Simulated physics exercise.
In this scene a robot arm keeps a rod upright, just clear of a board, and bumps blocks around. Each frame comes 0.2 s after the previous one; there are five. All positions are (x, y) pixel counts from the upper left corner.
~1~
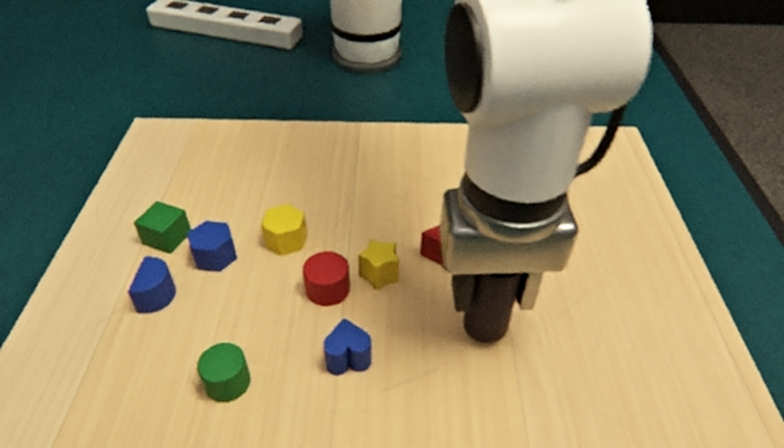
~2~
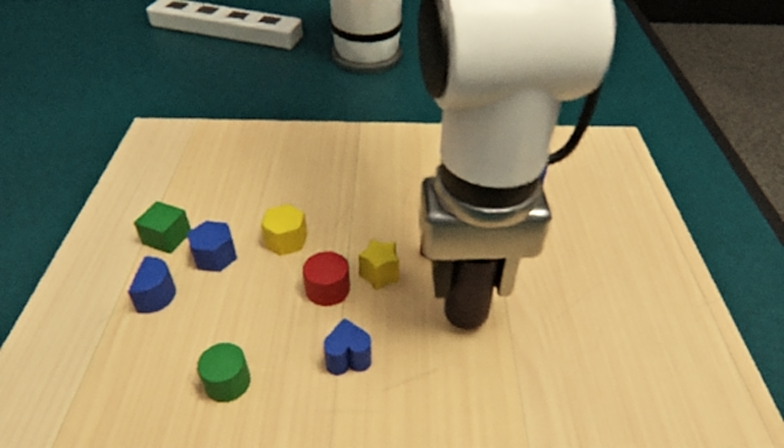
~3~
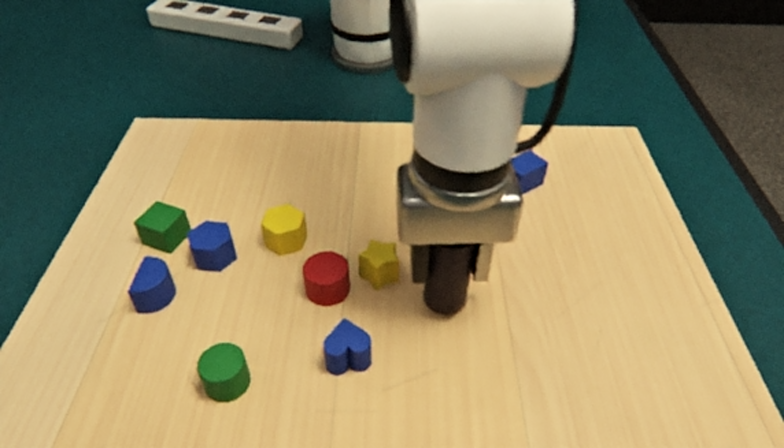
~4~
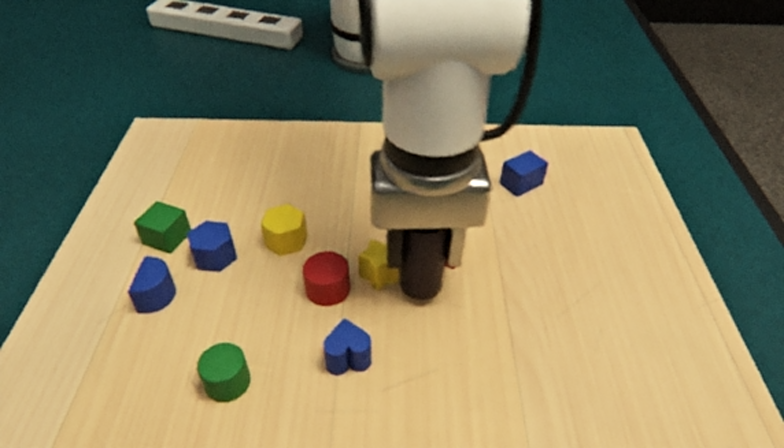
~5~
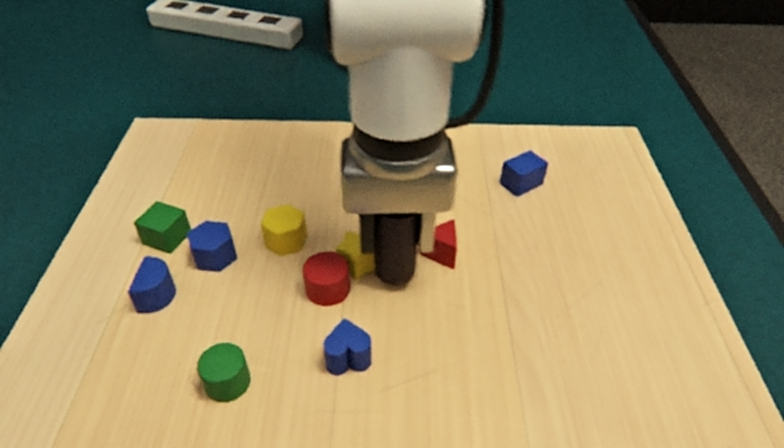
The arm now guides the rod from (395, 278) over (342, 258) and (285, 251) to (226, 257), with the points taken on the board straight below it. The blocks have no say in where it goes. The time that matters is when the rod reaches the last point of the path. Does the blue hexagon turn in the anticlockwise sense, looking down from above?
In short: Yes.
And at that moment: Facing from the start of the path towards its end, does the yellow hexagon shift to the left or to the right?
It's going to go right.
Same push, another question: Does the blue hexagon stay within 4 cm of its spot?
Short answer: No.
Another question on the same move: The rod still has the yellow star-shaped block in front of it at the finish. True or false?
That statement is accurate.
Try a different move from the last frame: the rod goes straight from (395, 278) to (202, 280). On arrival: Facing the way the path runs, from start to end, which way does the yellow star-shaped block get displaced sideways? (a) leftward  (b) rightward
I choose b.
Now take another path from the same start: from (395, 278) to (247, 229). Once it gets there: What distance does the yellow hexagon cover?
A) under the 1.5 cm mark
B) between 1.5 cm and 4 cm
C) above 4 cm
Option C.
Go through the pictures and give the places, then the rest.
In the first frame, tip of the rod at (485, 324), middles of tops, green square block at (159, 215), blue hexagon at (209, 234), yellow hexagon at (283, 218), yellow star-shaped block at (380, 252).
In the second frame, rod at (466, 311), nothing pushed.
In the third frame, rod at (445, 298), nothing pushed.
In the fourth frame, rod at (421, 284), nothing pushed.
In the fifth frame, rod at (395, 269), green square block at (159, 215), blue hexagon at (209, 234), yellow hexagon at (283, 218), yellow star-shaped block at (357, 242).
On the path given first. One third of the way, rod at (341, 250); yellow hexagon at (273, 215), turned 20° clockwise; yellow star-shaped block at (305, 230), turned 45° anticlockwise.
Two thirds of the way, rod at (283, 243); yellow hexagon at (230, 203), turned 70° clockwise; yellow star-shaped block at (246, 226), turned 50° anticlockwise.
At the end, rod at (223, 249); green square block at (149, 214), turned 40° clockwise; blue hexagon at (148, 242), turned 40° anticlockwise; yellow hexagon at (212, 198), turned 125° clockwise; yellow star-shaped block at (188, 226), turned 35° anticlockwise.
